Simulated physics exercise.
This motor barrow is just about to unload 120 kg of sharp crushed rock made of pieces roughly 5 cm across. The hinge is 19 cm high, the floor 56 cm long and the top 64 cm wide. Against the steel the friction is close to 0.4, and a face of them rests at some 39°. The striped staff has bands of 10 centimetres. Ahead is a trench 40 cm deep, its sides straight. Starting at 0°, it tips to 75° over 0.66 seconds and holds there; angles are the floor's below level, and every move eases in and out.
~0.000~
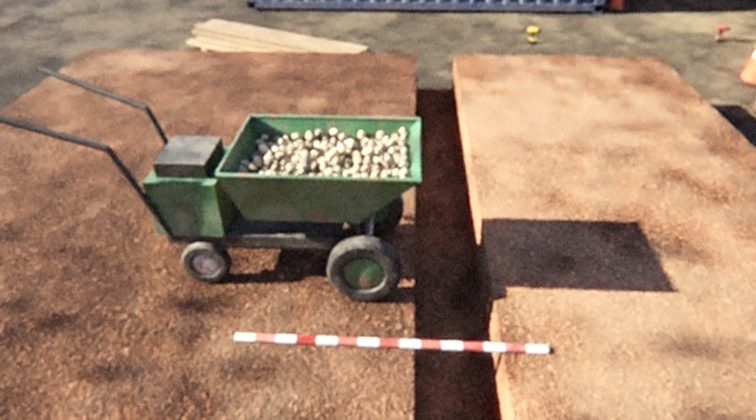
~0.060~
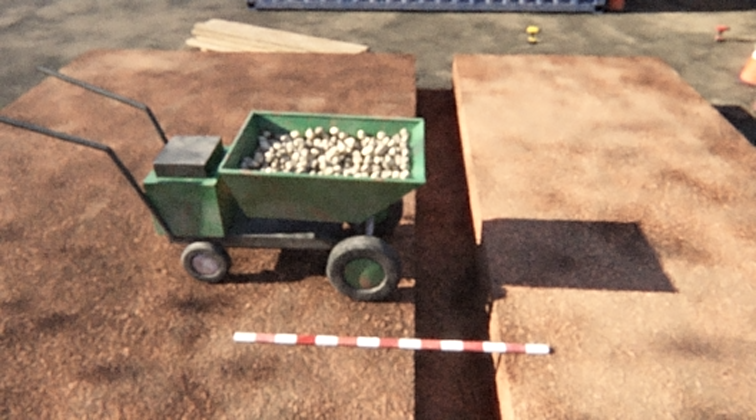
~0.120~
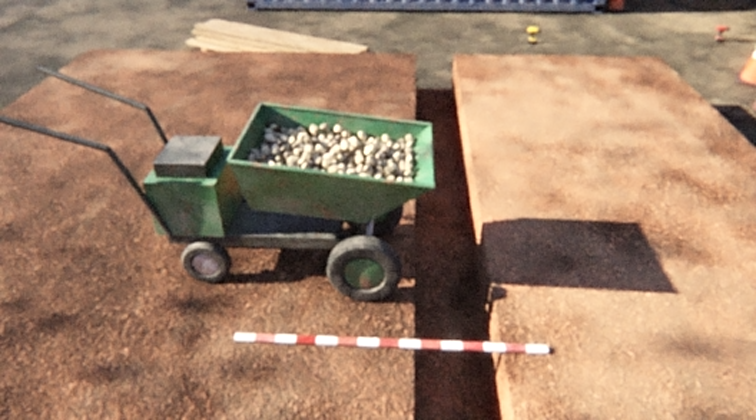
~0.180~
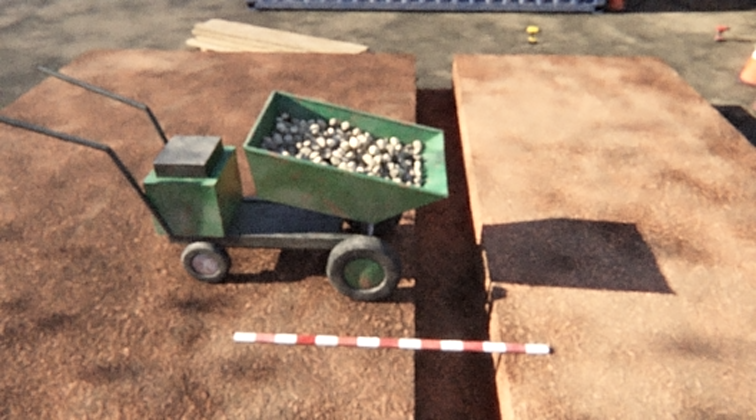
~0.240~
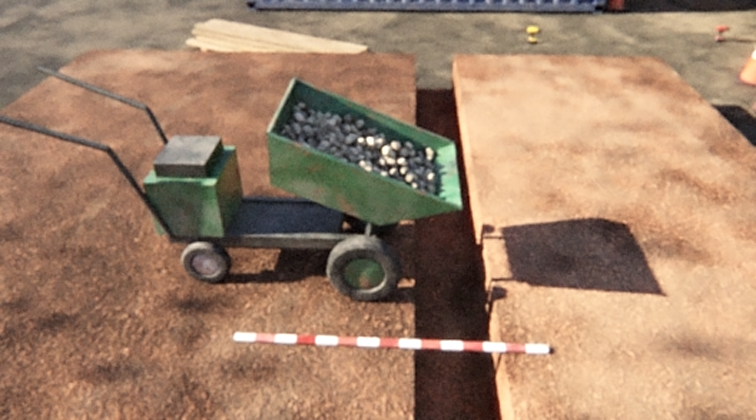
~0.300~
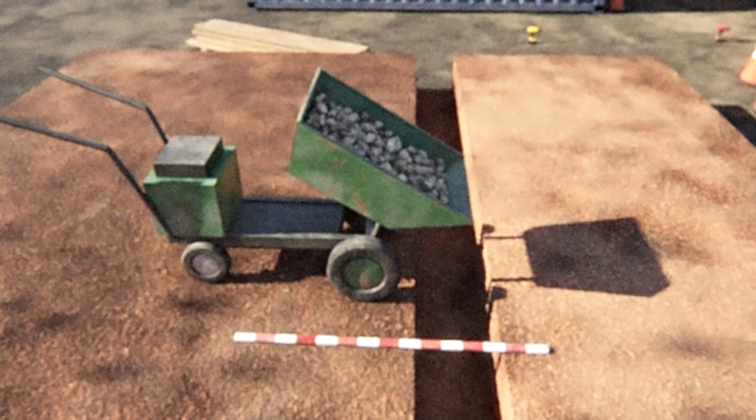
The green skip on a parked motor barrow tilted steadily to the right, its back end rising and its front lip lowering over a straight trench, while its load of stones changed from pale to grey.
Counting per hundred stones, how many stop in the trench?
Some 11.
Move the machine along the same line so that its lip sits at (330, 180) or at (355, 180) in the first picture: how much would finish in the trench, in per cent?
Roughly 100 in a hundred, then 95 in a hundred.
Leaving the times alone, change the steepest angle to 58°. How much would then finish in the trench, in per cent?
The trench would hold about 20% of it.
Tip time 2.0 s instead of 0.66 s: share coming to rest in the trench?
Expected share: Around 15%.
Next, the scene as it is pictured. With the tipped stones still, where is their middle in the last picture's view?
Their middle lands near (537, 265).
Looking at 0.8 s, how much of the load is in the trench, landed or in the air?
Some 5 per cent.
After 0.5 s the floor is at 64°; 100 % in the skip; the foremost stones are at (473, 237).
After 0.8 s the floor is at 75°; 72 % in the skip, 4 % in the trench, 25 % past the trench; the foremost stones are at (547, 272).
After 1.1 s the floor is at 75°; 22 % in the skip, 8 % in the trench, 71 % past the trench; the foremost stones are at (677, 263).
After 3.1 s the floor is at 75°; 17 % in the skip, 11 % in the trench, 72 % past the trench; the foremost stones are past the picture's edge.
